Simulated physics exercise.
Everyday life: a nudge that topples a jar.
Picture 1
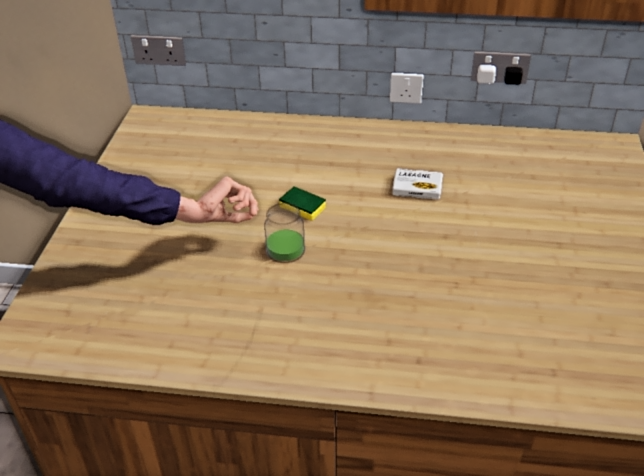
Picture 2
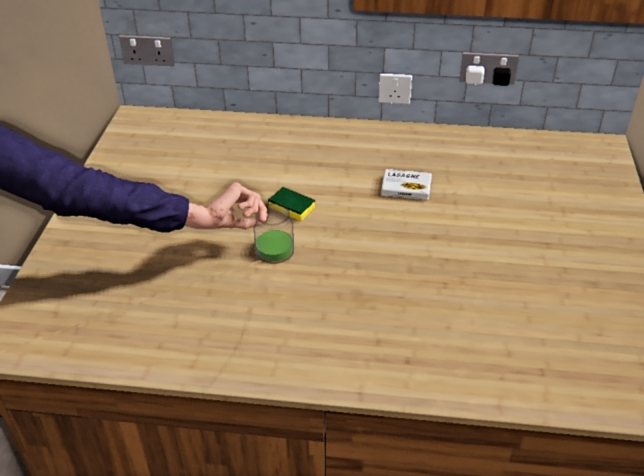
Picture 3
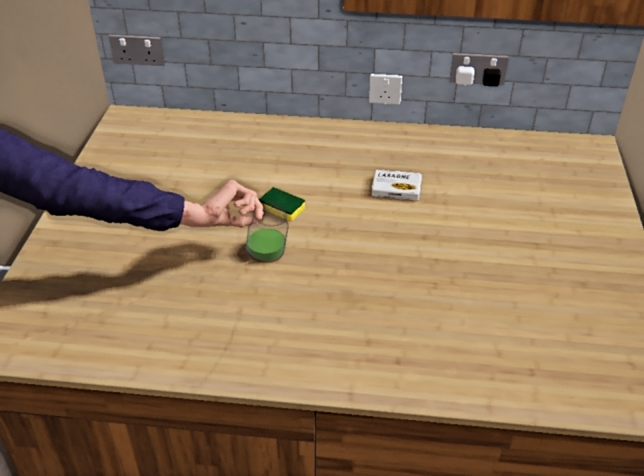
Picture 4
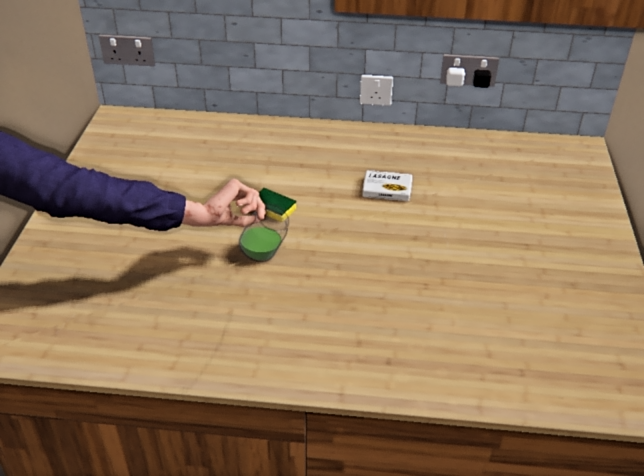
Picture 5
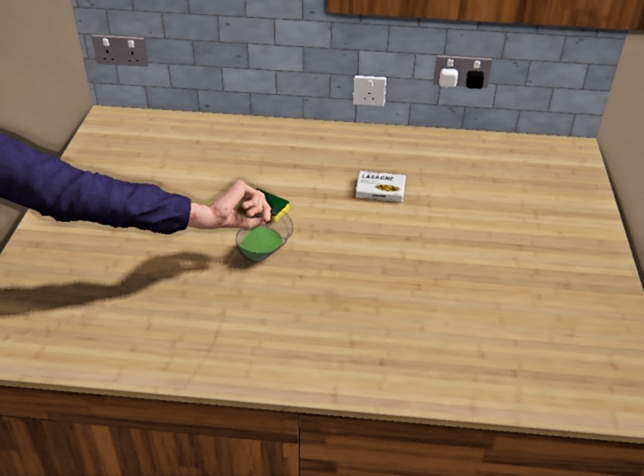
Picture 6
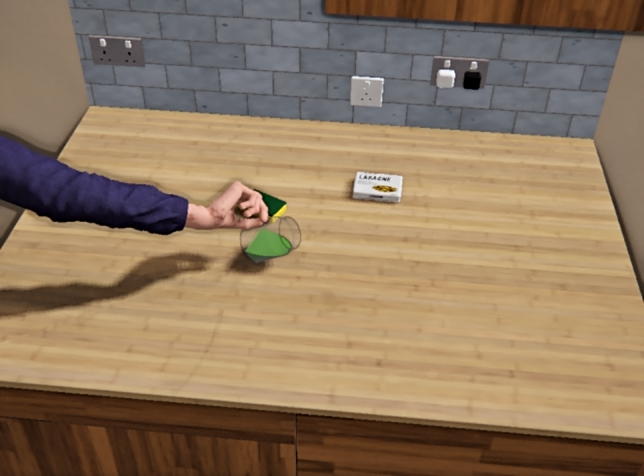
On a wooden kitchen counter, a hand in a dark blue sleeve reached in from the left and pushed a clear jar of green liquid, which leaned further and further over beside a sponge.
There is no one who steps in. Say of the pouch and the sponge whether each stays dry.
For the pouch the answer is that it avoids the spill; for the sponge, that it avoids the spill.
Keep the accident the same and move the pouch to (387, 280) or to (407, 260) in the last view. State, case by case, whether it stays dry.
Try one: Contact. Try two: Contact.
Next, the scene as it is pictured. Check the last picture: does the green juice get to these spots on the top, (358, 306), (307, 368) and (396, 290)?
The first is soaked; the next not reached; the last in the puddle.
Soon after, the puddle covers about as much as a saucer; the pouch is dry; the sponge is dry.
Later, the puddle covers about as much as a plate; the pouch is dry; the sponge is dry.
In the end, the puddle covers about as much as a plate; the pouch is dry; the sponge is dry.
